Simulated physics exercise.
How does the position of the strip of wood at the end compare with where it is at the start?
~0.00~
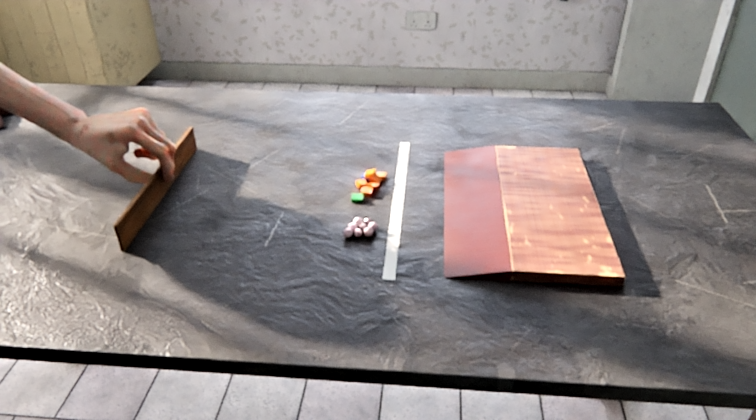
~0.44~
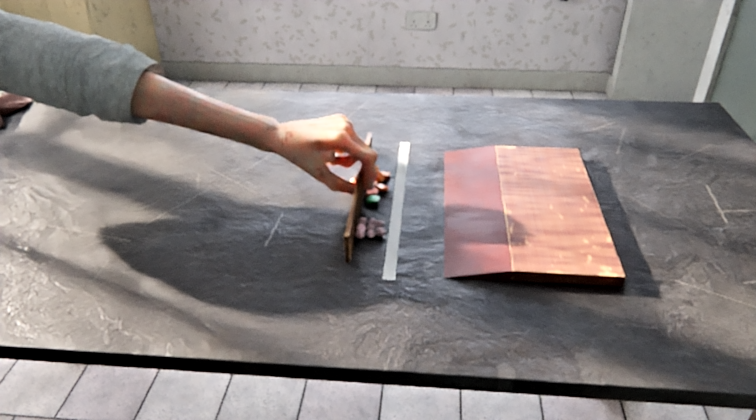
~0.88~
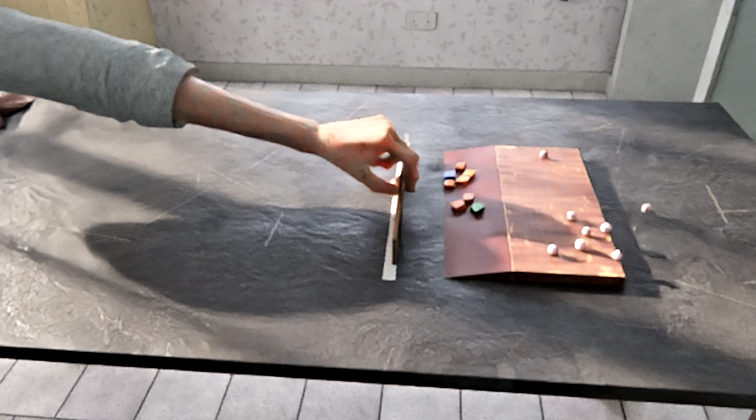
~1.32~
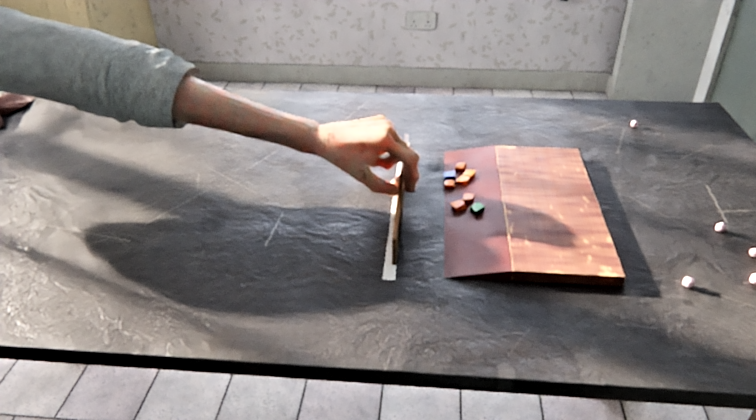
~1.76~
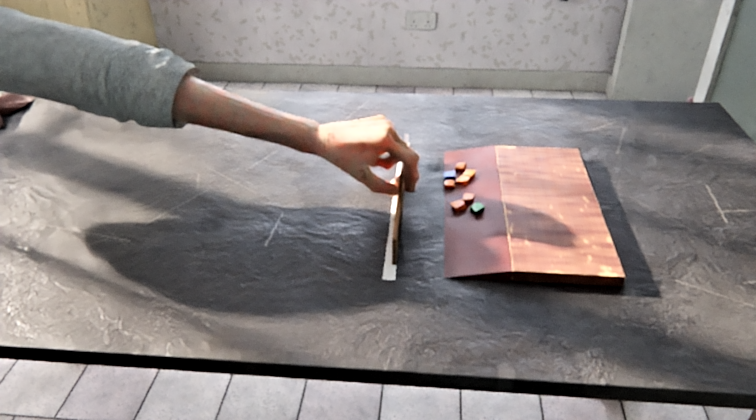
At the start the strip of wood stands well over on the left side of the table, and at the end it stands farther right, at the white tape just before the slab.
A reddish-brown slab with a sloping left edge lies on the right of a dark, rough-textured tabletop, seen from above and in front in a room with patterned walls. To its left are a strip of white tape, a cluster of small coloured blocks and, nearer the viewer, a group of pale balls. A hand sweeps an upright strip of wood rightward from the left, pushing both groups, and stops at the tape. The balls travel over the slab and across the table beyond, then out of view. The blocks stay on the slope, with the hand still holding the wood at the tape.
